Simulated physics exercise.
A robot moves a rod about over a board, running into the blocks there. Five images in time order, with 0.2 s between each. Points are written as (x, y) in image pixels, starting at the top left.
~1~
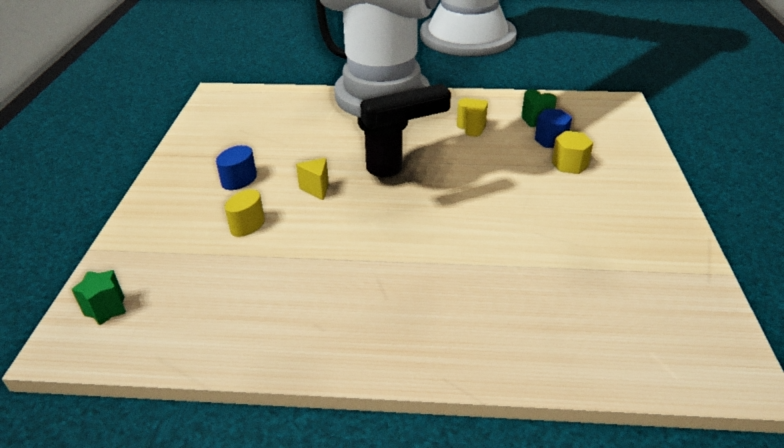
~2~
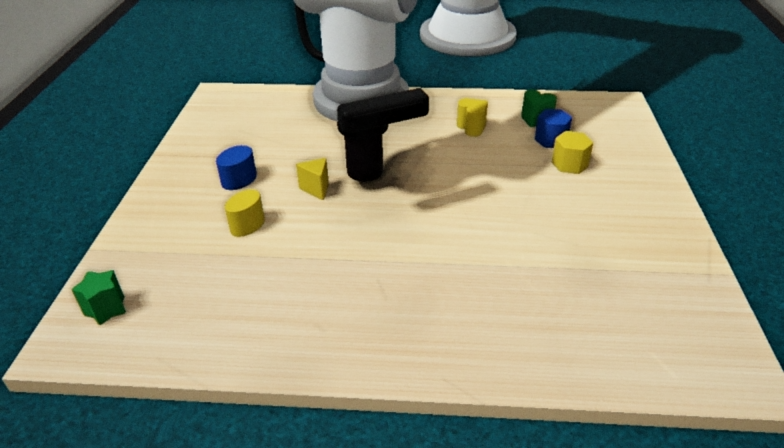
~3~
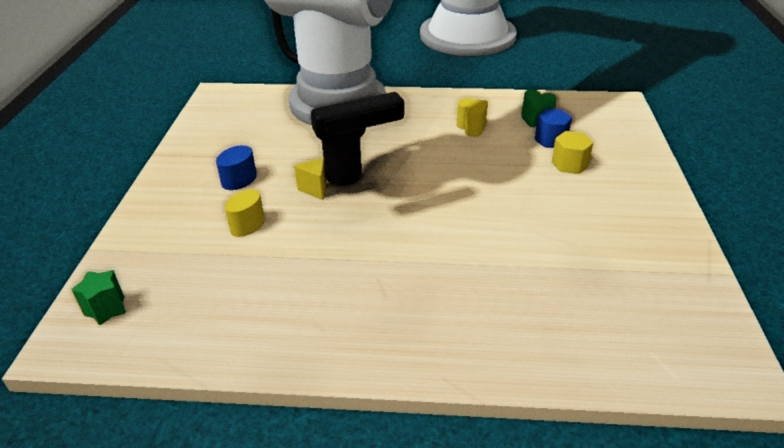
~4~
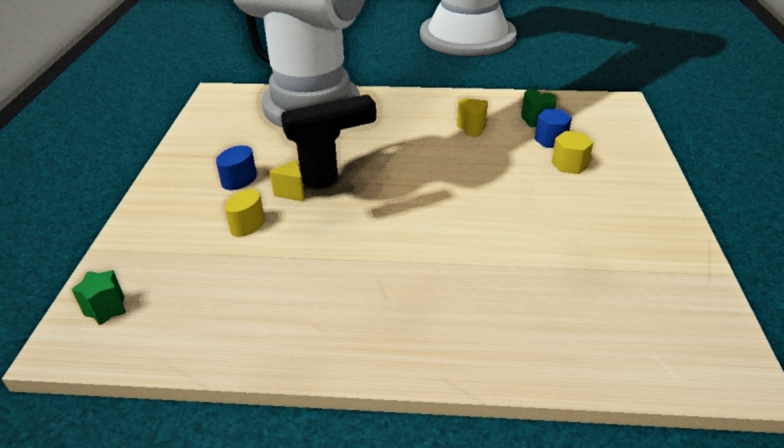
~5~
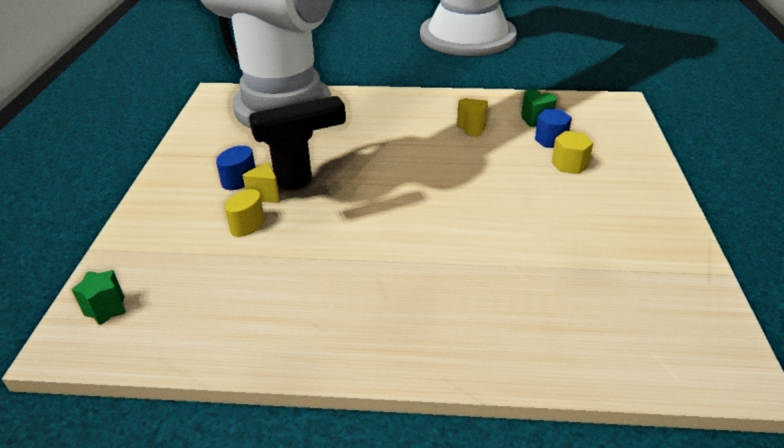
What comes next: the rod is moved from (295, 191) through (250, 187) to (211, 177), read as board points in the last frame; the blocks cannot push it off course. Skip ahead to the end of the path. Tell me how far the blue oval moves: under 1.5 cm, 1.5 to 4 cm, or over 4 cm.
Of the three bands, it's over 4 cm.
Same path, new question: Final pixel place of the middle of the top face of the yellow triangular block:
Top centre: (215, 177).
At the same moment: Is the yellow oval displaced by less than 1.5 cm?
Yes, that is how it ends up.
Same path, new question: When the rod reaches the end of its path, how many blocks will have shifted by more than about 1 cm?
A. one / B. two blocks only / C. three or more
Letter B.
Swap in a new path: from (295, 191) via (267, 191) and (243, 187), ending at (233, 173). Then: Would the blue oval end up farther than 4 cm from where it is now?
My answer is yes.
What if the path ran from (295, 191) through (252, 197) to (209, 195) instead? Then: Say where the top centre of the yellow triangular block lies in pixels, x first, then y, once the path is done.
(174, 180)
What follows on the original path. One third of the way, rod (262, 177); yellow triangular block (233, 174).
Two thirds of the way, rod (233, 174); blue oval (208, 149), turned 25° clockwise; yellow triangular block (215, 177), turned 45° anticlockwise.
At the end, rod (209, 166); blue oval (187, 140), turned 35° clockwise; yellow oval not moved; yellow triangular block (215, 177), turned 45° anticlockwise.
